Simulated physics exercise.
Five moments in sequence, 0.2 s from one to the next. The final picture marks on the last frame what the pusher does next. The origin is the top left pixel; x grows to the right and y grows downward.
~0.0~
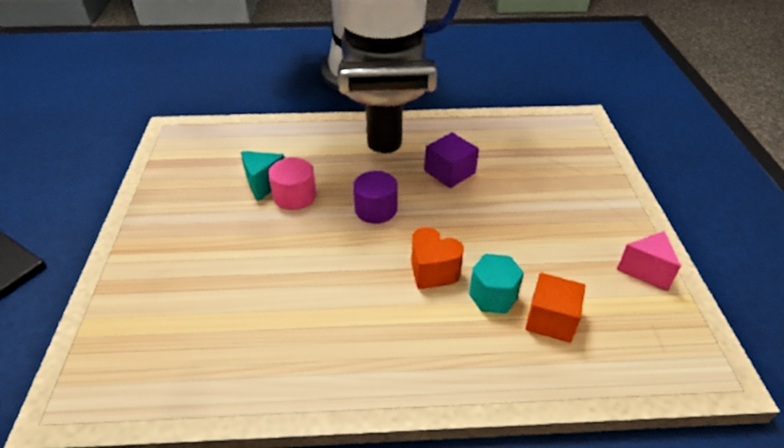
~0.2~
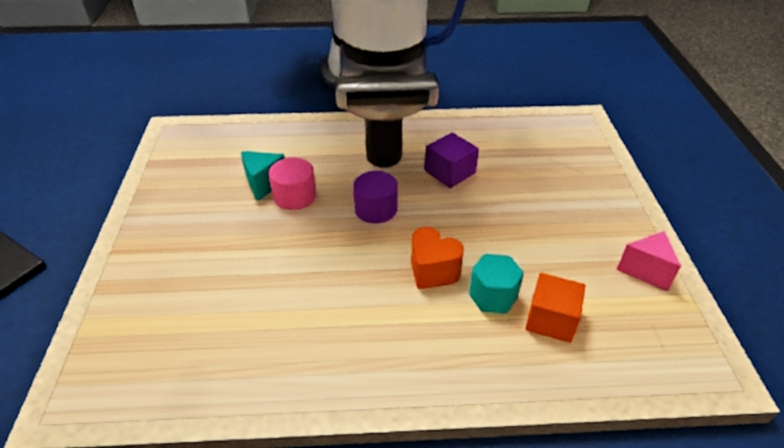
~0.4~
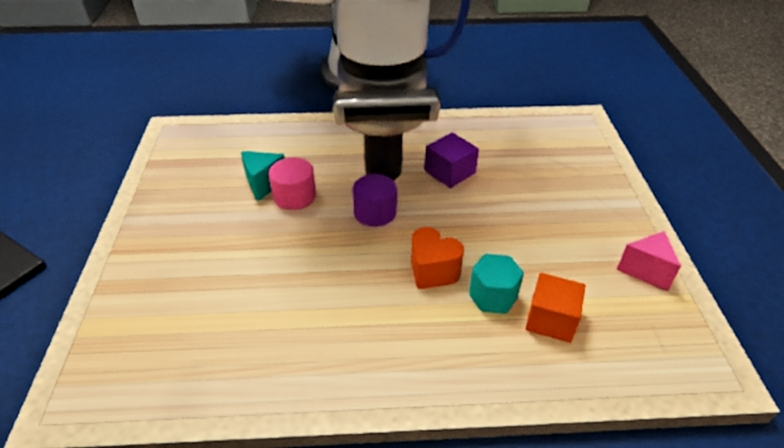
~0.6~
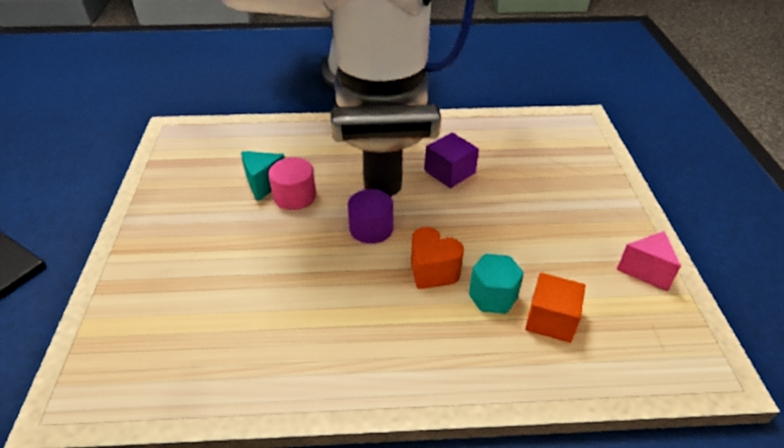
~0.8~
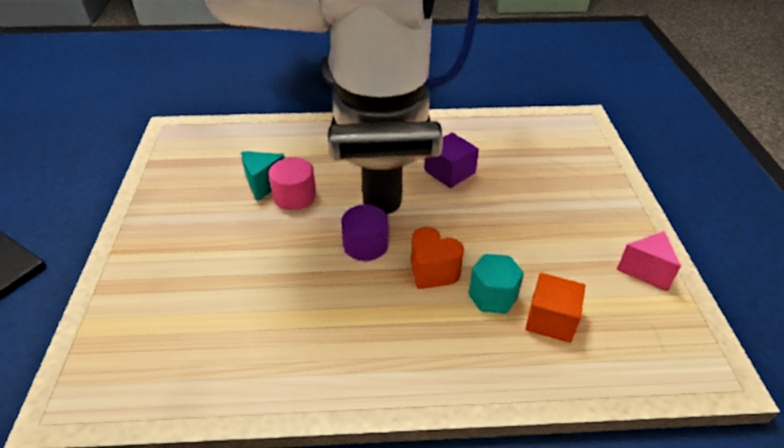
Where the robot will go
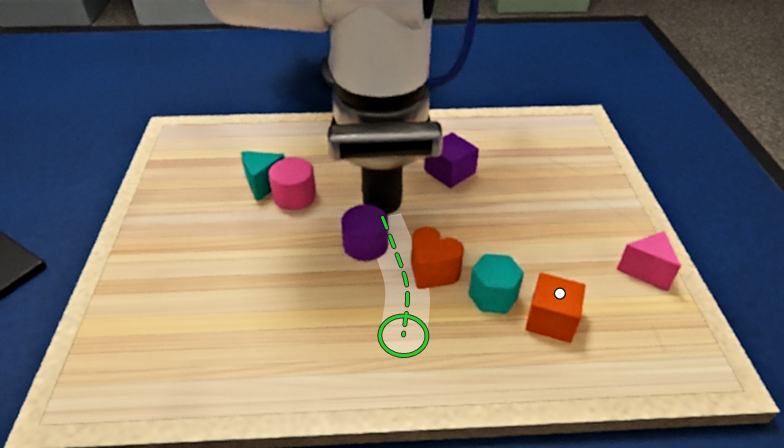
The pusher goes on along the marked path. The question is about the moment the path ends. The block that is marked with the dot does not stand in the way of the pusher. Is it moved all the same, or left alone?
The block that is marked with the dot will stay where it is.
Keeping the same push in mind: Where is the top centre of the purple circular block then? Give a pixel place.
Top centre: (356, 248).
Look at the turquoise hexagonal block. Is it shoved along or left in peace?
It ends up somewhere else.
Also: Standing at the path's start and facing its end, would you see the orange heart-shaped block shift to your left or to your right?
My answer: Left.
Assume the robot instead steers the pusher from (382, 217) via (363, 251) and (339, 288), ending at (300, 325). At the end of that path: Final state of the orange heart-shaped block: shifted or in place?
Stays put.
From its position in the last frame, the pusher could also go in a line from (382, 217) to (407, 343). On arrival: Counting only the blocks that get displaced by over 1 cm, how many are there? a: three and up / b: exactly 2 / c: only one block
It's c.
Drawn move, from (382, 217) via (403, 269), ending at (403, 335); the dot is on the orange square.
What follows on the original path. One third of the way, pusher (396, 237); purple circular block (357, 244).
Two thirds of the way, pusher (408, 276); purple circular block (356, 248); orange heart-shaped block (462, 270), turned 50° anticlockwise; turquoise hexagonal block (511, 273).
At the end, pusher (404, 321); purple circular block (356, 248); orange heart-shaped block (462, 272), turned 60° anticlockwise; turquoise hexagonal block (511, 273); orange square still.
